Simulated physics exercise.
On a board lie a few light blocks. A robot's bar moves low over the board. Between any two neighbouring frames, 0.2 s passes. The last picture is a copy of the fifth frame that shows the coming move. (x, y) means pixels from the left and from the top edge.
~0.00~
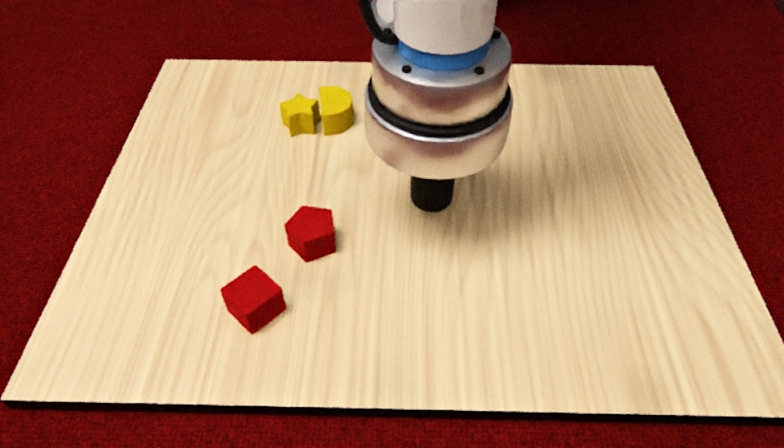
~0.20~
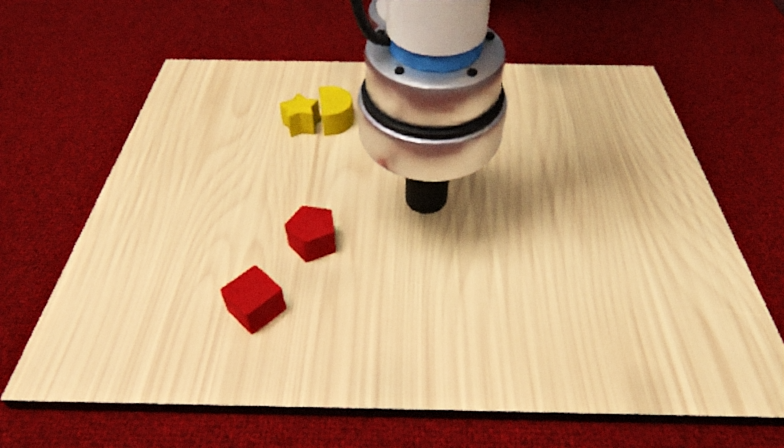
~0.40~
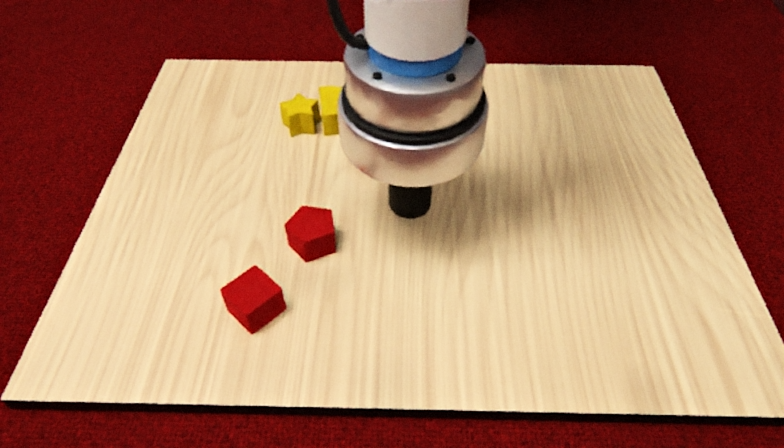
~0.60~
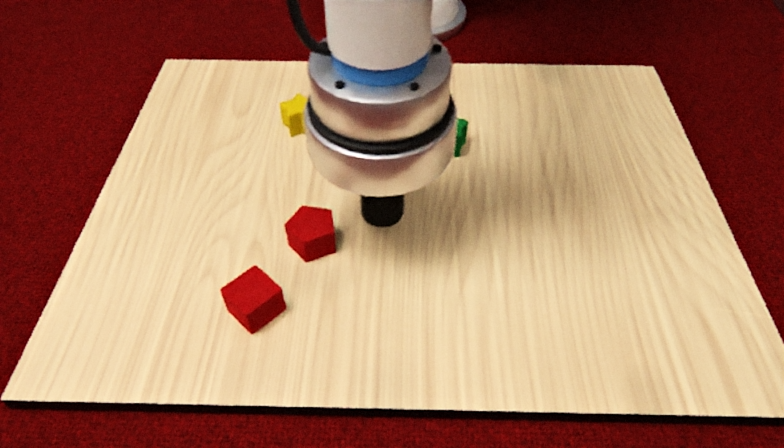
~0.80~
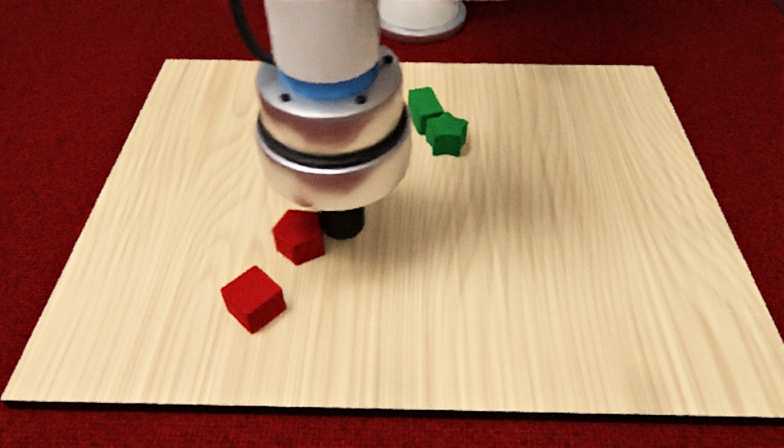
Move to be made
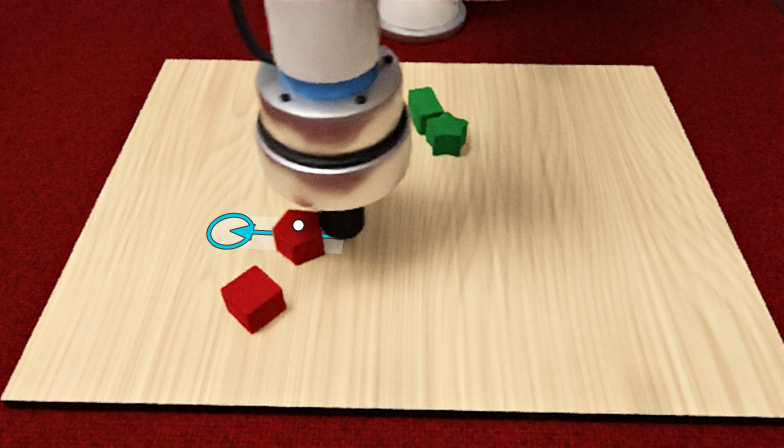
A pale wooden board lies on a deep red carpet, seen from above at an angle by a still camera. Two red blocks sit left of centre, yellow ones rest near the back left, and a silver robot arm with a short black bar stands over the middle. The arm sweeps left, covering the yellow blocks, revealing green ones behind it, and nudges the red five-sided block slightly left.
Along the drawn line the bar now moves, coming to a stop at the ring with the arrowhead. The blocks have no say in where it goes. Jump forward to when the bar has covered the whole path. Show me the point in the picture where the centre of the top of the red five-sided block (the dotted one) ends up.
Pixel (216, 244).
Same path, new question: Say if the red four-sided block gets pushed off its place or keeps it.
By the end it is where it was.
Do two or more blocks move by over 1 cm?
I expect not.
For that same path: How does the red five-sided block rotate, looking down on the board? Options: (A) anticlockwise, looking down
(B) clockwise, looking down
I'll go with A - anticlockwise, looking down.
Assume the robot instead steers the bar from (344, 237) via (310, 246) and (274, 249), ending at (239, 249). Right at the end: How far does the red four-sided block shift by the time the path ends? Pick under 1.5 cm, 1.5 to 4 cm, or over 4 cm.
Travels under 1.5 cm.
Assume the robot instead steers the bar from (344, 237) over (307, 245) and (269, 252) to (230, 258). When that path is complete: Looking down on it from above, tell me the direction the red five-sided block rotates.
It ends up turned anticlockwise.
The drawn path runs in a line from (344, 237) to (230, 231); the dot is on the red five-sided block.
The first path, step by step. One third of the way, bar at (303, 223); red five-sided block at (260, 231), turned 25° anticlockwise.
Two thirds of the way, bar at (265, 221); red five-sided block at (229, 239), turned 50° anticlockwise.
At the end, bar at (227, 219); red four-sided block not moved; red five-sided block at (216, 244), turned 70° anticlockwise.
